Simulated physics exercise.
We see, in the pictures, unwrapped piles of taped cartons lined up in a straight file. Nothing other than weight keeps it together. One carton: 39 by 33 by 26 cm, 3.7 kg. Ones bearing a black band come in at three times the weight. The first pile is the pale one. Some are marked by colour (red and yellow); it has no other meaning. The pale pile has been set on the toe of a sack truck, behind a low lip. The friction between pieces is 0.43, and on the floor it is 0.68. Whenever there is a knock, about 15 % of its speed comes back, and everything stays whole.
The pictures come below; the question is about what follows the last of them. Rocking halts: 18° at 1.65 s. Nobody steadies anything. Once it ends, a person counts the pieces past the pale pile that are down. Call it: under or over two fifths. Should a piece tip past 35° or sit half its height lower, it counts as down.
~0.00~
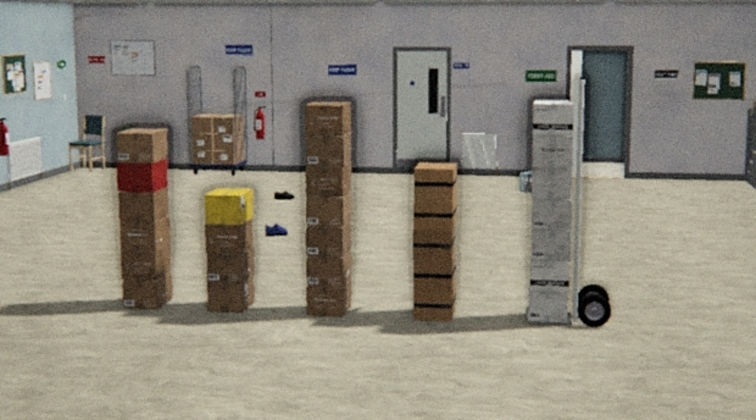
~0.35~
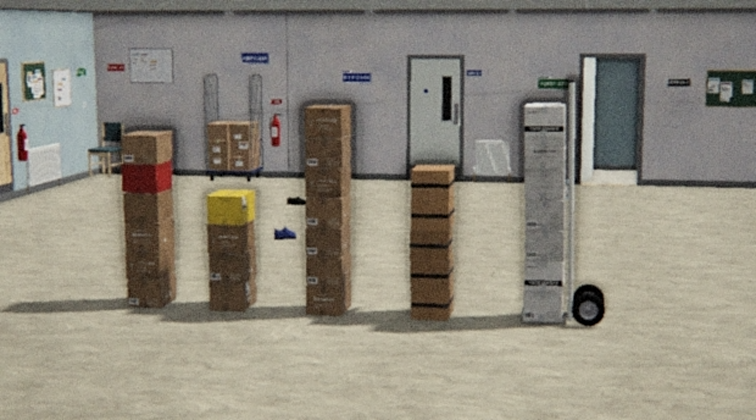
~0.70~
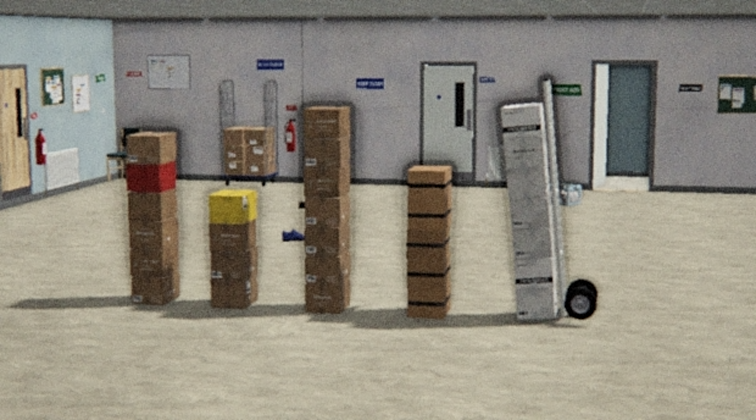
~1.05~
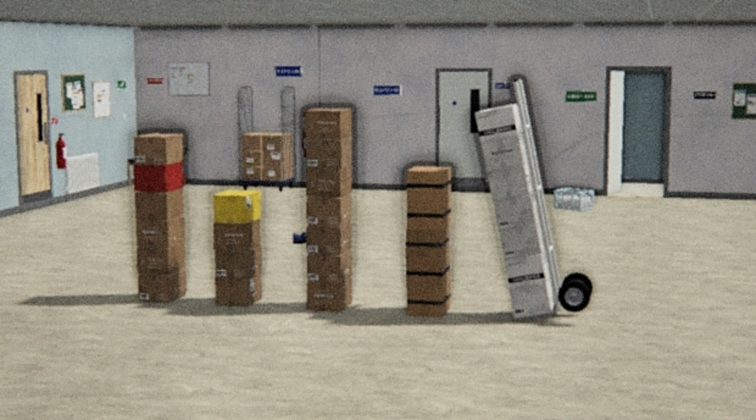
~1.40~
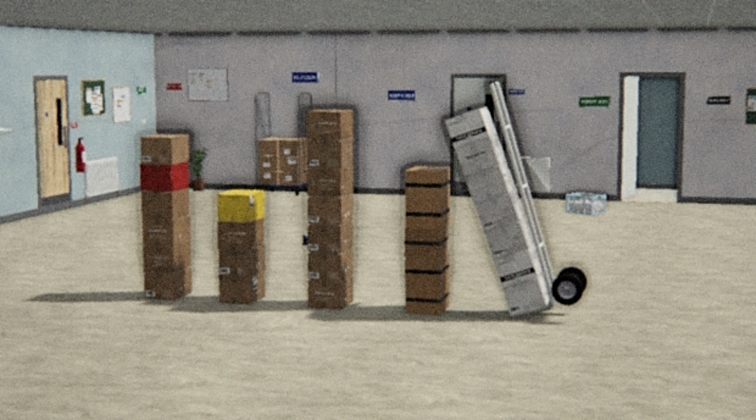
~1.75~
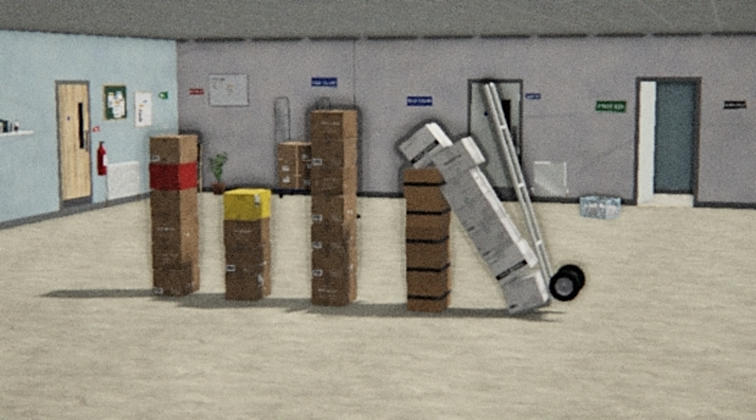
Under.
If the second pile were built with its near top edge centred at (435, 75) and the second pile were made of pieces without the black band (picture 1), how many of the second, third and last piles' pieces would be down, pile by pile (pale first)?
Pile by pile that makes second 8, third 7, last 6.
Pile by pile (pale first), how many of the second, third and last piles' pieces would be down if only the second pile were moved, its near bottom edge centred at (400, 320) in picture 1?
Second 5, third 7, last 5 down.
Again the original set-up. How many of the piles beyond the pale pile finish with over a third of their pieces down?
Summing them, I get 0 in all.
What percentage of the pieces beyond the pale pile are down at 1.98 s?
It's 0 percent at that point.
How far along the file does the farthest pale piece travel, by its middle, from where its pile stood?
Some 150 centimetres along the file.
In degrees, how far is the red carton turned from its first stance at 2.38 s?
Near 0 degrees from where it started.
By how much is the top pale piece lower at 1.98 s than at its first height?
About 30 cm.
By 1.98 s, 1 of the pale pile down; none of the 22 other cartons down, 1 disturbed.
When it is over (3.0 s), 1 of the pale pile down; none of the 22 other cartons down, 1 disturbed; yellow carton unmoved; red carton unmoved. That is 0 per cent. In pixels of the last frame, middles, yellow carton near (247, 204), red carton near (173, 176).
